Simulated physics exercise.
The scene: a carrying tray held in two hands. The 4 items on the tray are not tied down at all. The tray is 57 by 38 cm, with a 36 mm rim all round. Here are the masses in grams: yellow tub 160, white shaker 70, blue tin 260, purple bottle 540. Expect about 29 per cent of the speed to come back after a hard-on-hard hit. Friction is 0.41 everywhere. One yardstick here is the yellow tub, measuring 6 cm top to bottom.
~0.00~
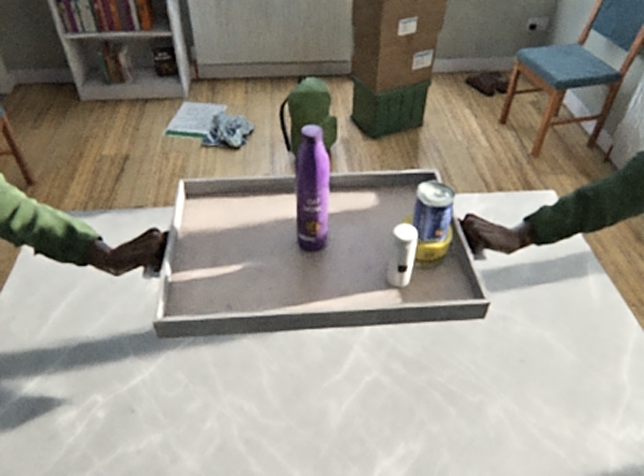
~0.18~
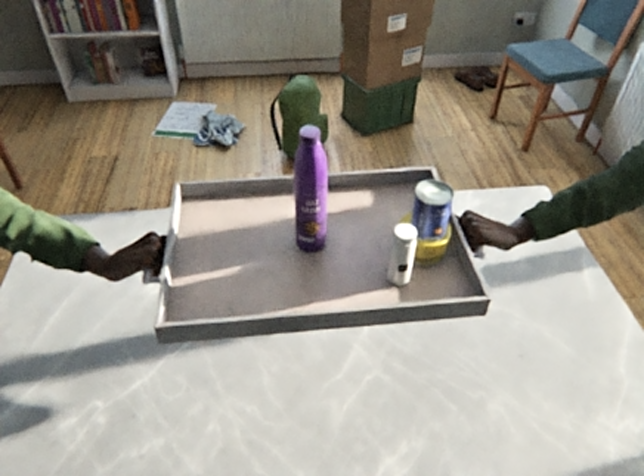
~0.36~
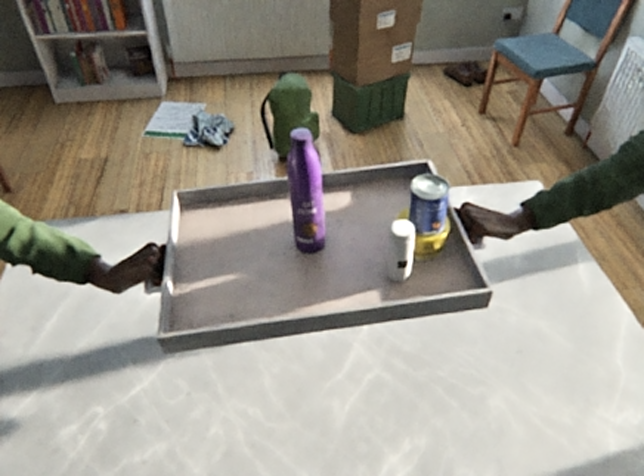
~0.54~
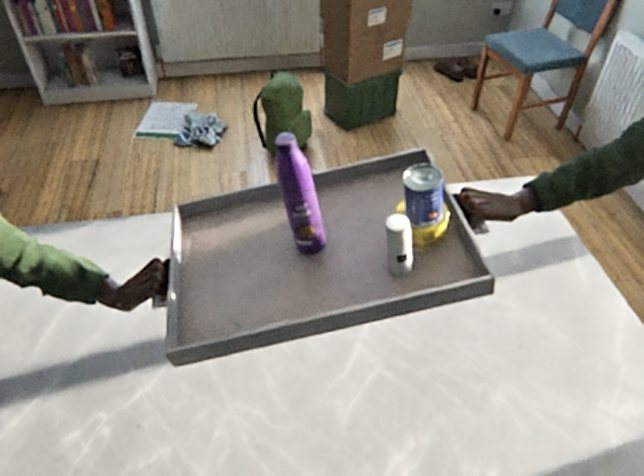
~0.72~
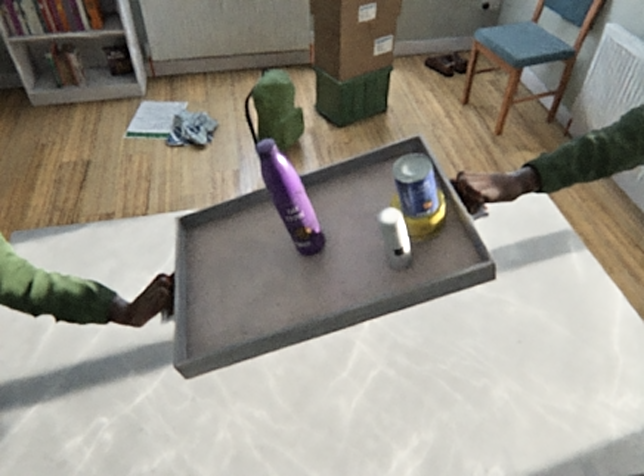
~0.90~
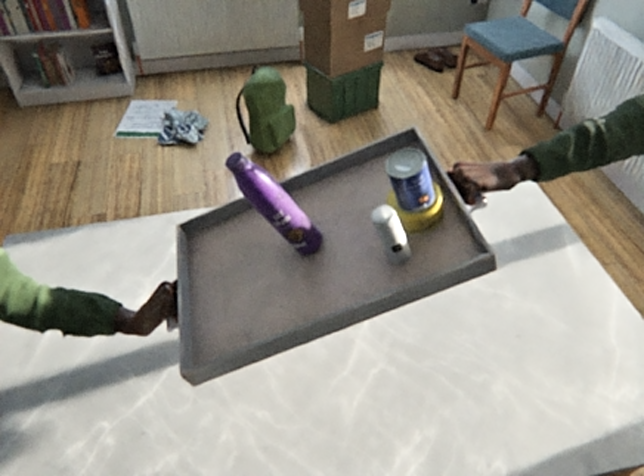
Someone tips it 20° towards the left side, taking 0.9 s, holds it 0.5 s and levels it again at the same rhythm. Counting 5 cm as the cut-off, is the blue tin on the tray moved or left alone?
Oh, that one stays right there.
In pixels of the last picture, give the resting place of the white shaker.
My guess is roughly (280, 285).
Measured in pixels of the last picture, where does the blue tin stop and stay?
About (431, 205).
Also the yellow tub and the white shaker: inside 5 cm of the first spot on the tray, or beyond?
Here the yellow tub is left in place, and the white shaker moves off.
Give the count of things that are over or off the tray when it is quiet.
Total: 2.
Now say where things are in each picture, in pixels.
In the first picture, tray level; blue tin (432, 213).
In the second picture, tray level; purple bottle (310, 192).
In the third picture, tilt 3°, left edge down; white shaker (401, 252); purple bottle (306, 194).
In the fourth picture, tilt 10°, left edge down; white shaker (399, 246).
In the fifth picture, tilt 16°, left edge down; purple bottle (290, 200).
In the sixth picture, tilt 20°, left edge down; blue tin (411, 181); white shaker (392, 236).
By 1.10 s, tilt 20°, left edge down; purple bottle rocked 61° off its seat; white shaker rocked 29° off its seat.
By 1.30 s, tilt 20°, left edge down; purple bottle on its side; white shaker on its side.
By 1.80 s, tilt 16°, left edge down; white shaker on its side; purple bottle on its side.
When it is over (2.9 s), lying over on the tray, white shaker and purple bottle; the other 2 within 5 cm of the start. End places, in pixels of the last picture, blue tin near (431, 205).
